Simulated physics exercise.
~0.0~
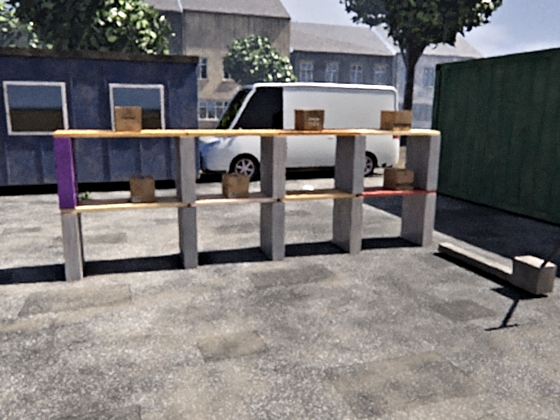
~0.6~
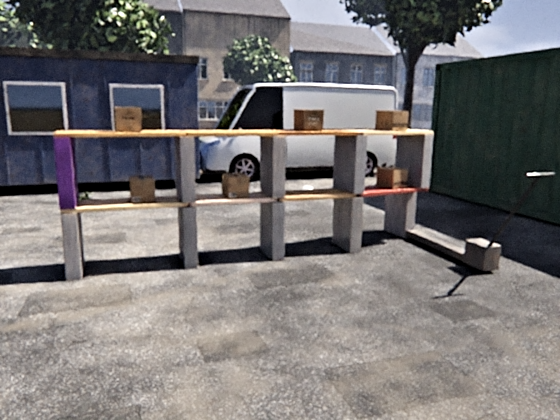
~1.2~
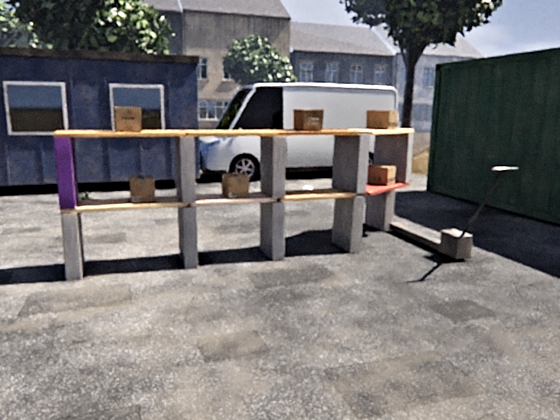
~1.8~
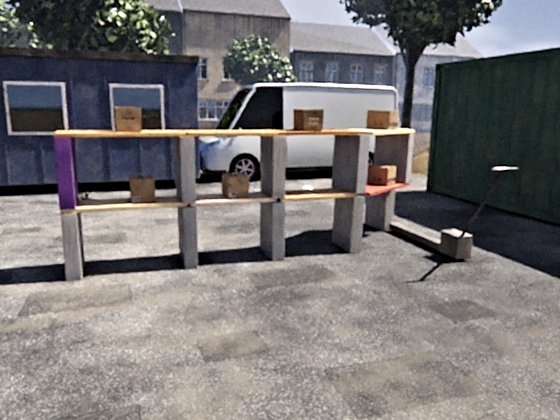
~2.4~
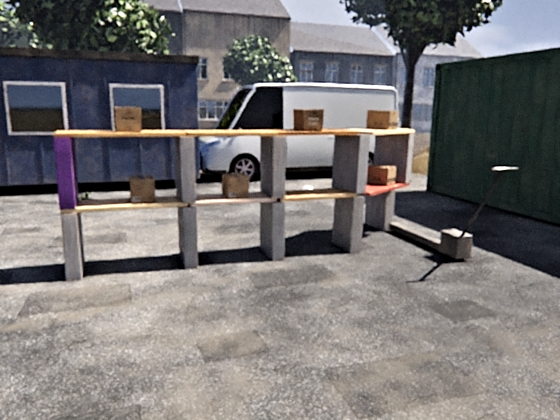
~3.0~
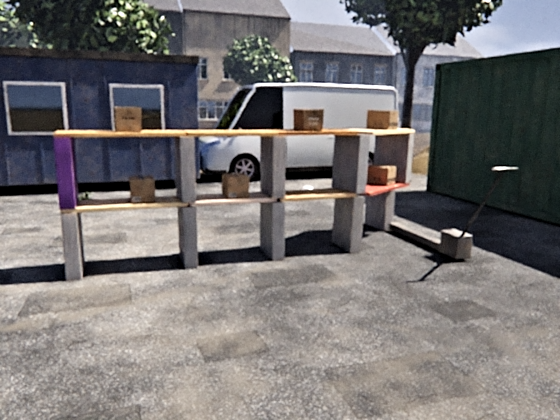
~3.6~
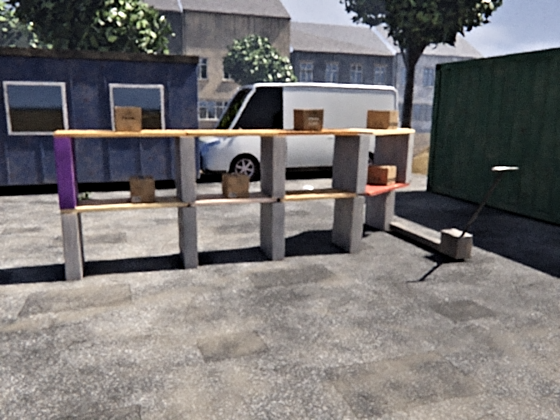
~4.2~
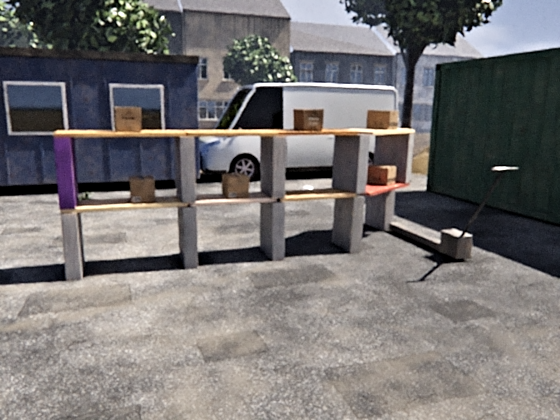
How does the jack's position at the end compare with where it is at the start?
At the start the jack is out by the right edge of the view, and by the end it sits further left and a little further back, still to the right of the shelving.
